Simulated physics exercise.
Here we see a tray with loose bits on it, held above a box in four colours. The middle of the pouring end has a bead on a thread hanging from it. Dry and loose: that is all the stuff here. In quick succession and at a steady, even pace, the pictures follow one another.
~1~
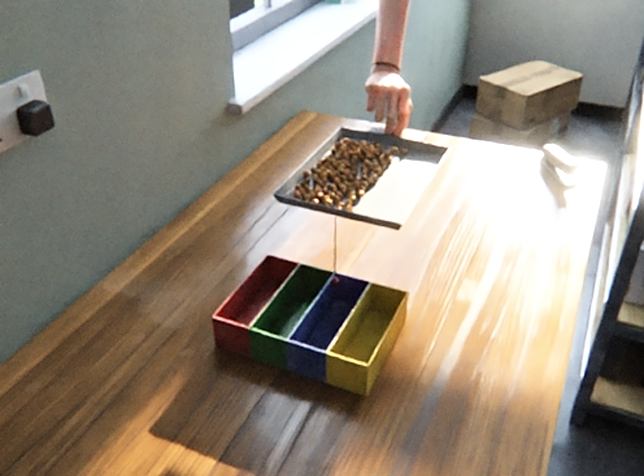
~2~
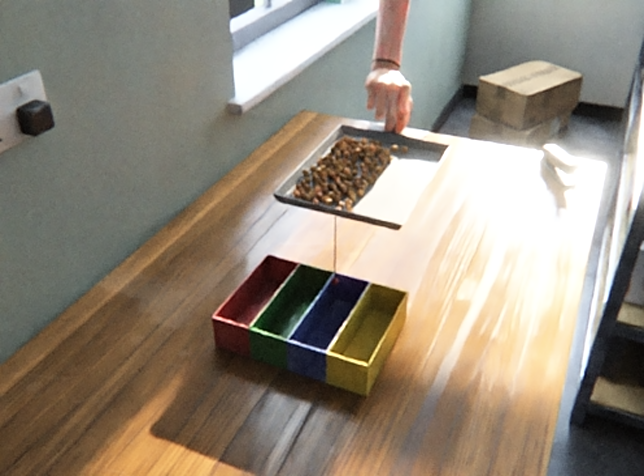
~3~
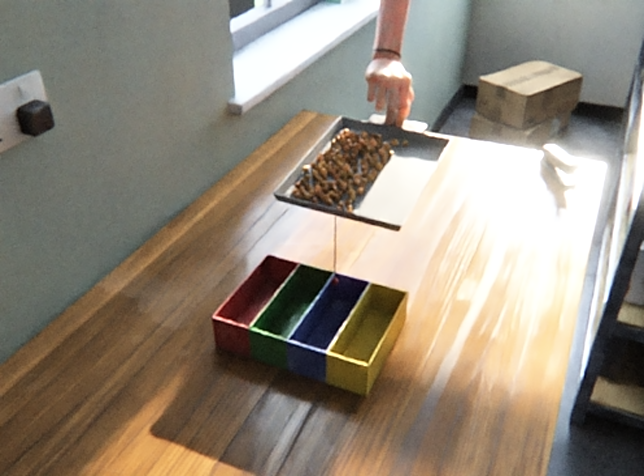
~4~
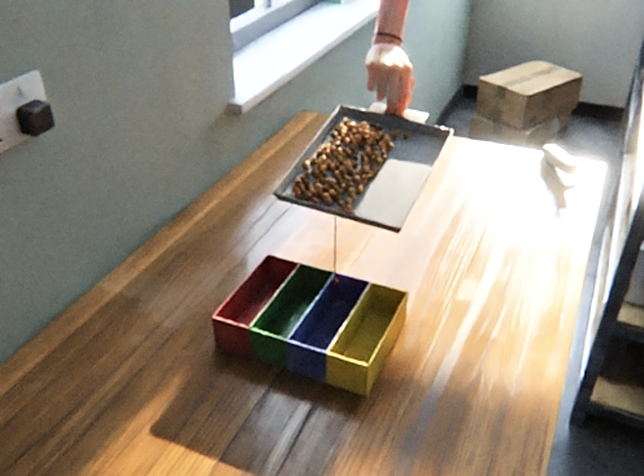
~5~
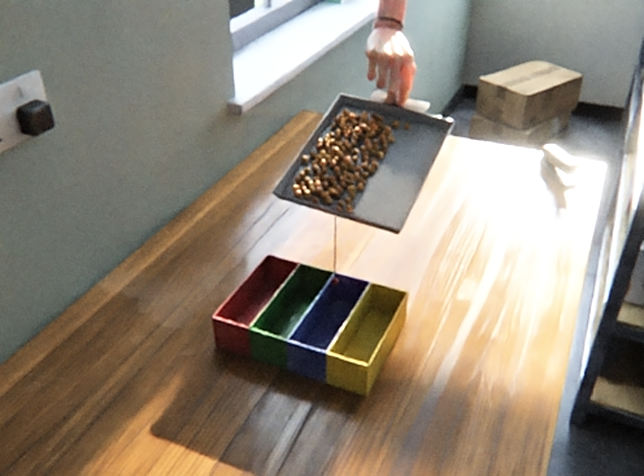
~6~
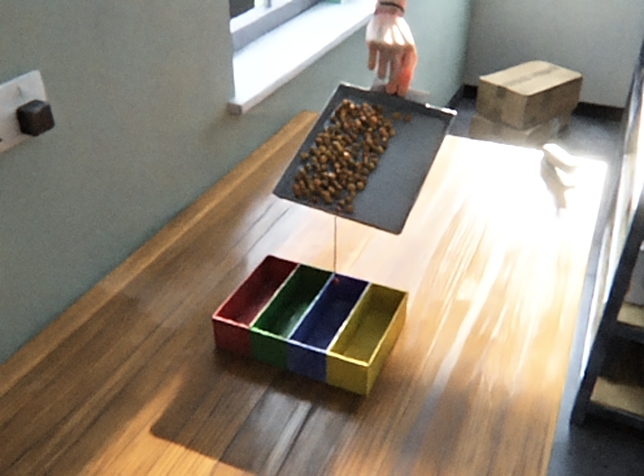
On a sunlit wooden table beside a pale green wall and window sill, seen from above at an angle by a still camera, sits an open box with red, green, blue and yellow compartments from left to right. Above it, a hand grips the far edge of a dark tray holding small brown pieces, a thread hanging from its near edge. The hand holds nearly level, then steadily raises the far edge, tilting the tray toward the box.
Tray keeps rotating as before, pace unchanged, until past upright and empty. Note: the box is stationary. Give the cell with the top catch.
Top catch: The yellow cell.
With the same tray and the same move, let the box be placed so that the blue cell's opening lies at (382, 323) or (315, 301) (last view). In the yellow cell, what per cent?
About 10 per cent, then about 30 per cent.
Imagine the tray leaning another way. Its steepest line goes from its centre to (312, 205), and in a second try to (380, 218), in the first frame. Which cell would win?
That red cell, then the yellow one.
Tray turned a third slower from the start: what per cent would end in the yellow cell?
It comes to 50 per cent or so.
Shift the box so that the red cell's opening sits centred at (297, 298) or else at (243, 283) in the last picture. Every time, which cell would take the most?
The cell in blue, then that yellow cell.
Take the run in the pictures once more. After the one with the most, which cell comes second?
The runner-up is the blue cell.
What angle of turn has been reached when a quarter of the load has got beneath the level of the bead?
That would be about 90 degrees from level.
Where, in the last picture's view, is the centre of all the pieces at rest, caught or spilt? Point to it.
The centre settles at about (365, 346).
Soon after the last picture, tray tipped steeply; nearly all on the tray; a stray few in the yellow cell; a small part falling or outside the box.
A little later, tray tipped past a quarter turn; about a quarter on the tray; about a quarter in the yellow cell; a small part in the blue cell; about half falling or outside the box.
Later still, tray tipped past a quarter turn; about half in the yellow cell; about a quarter in the blue cell; a small part in the green cell; about a quarter falling or outside the box.
At rest, tray tipped past a quarter turn; about half in the yellow cell; about a quarter in the blue cell; a small part in the green cell; none in the red cell; about a quarter outside the box.
